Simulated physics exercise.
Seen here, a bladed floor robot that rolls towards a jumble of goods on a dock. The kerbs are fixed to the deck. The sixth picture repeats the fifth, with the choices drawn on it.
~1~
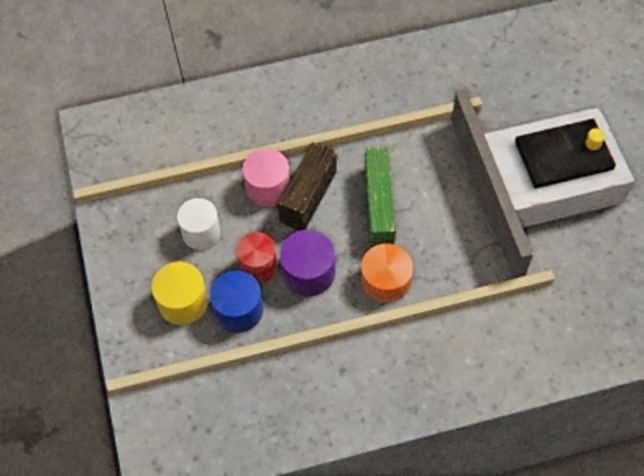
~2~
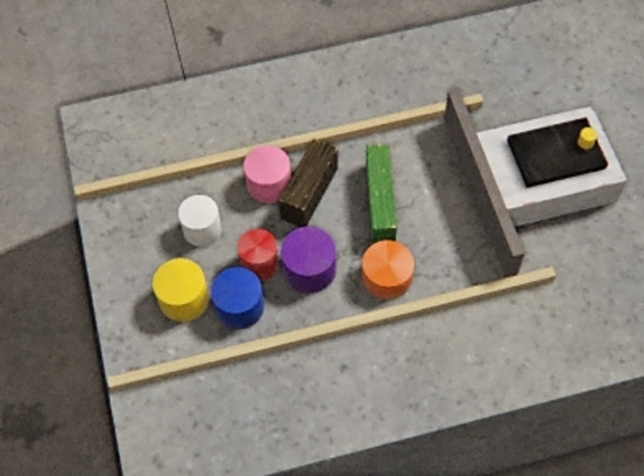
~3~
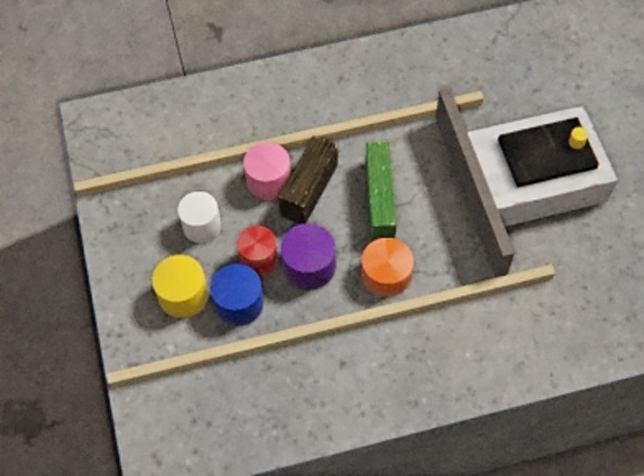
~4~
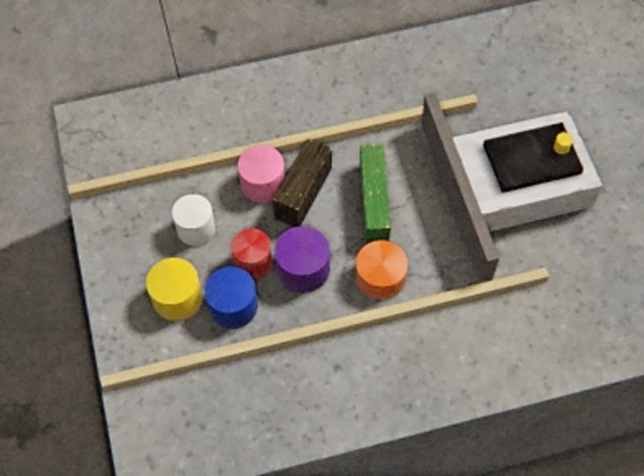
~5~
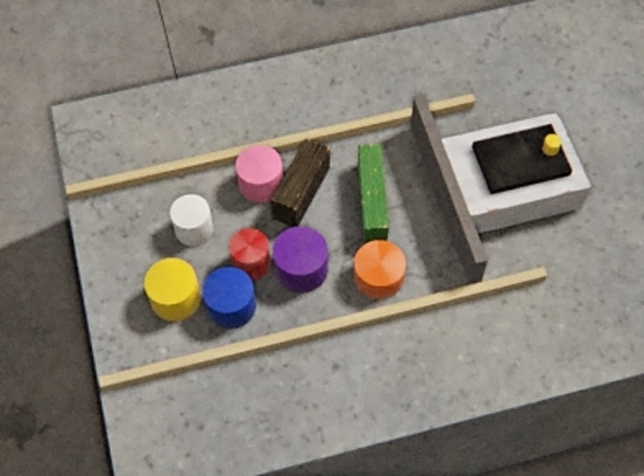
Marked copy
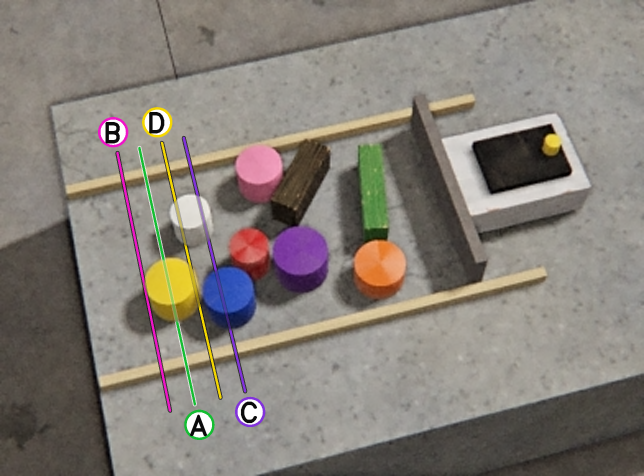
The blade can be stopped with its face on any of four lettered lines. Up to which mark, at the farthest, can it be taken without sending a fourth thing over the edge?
It can go as far as A.
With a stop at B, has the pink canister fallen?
Yes.
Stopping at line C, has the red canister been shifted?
Yes.
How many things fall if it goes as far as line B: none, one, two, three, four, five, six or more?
Five.
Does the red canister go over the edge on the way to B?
By then, yes.
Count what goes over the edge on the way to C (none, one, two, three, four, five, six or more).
By then, none.
On the marked copy, A at (165, 268); B at (142, 273); C at (212, 256); D at (189, 262).
Following A. Soon after the start, robot (416, 183); orange canister (337, 288); pink canister (253, 176).
Later, robot (313, 207); yellow canister (146, 297); white canister (145, 228).
In the end, robot (234, 225); yellow canister over the edge; white canister over the edge; two fallen.
As for the rest, B drops five; C is within the limit but short; D is within the limit but short.
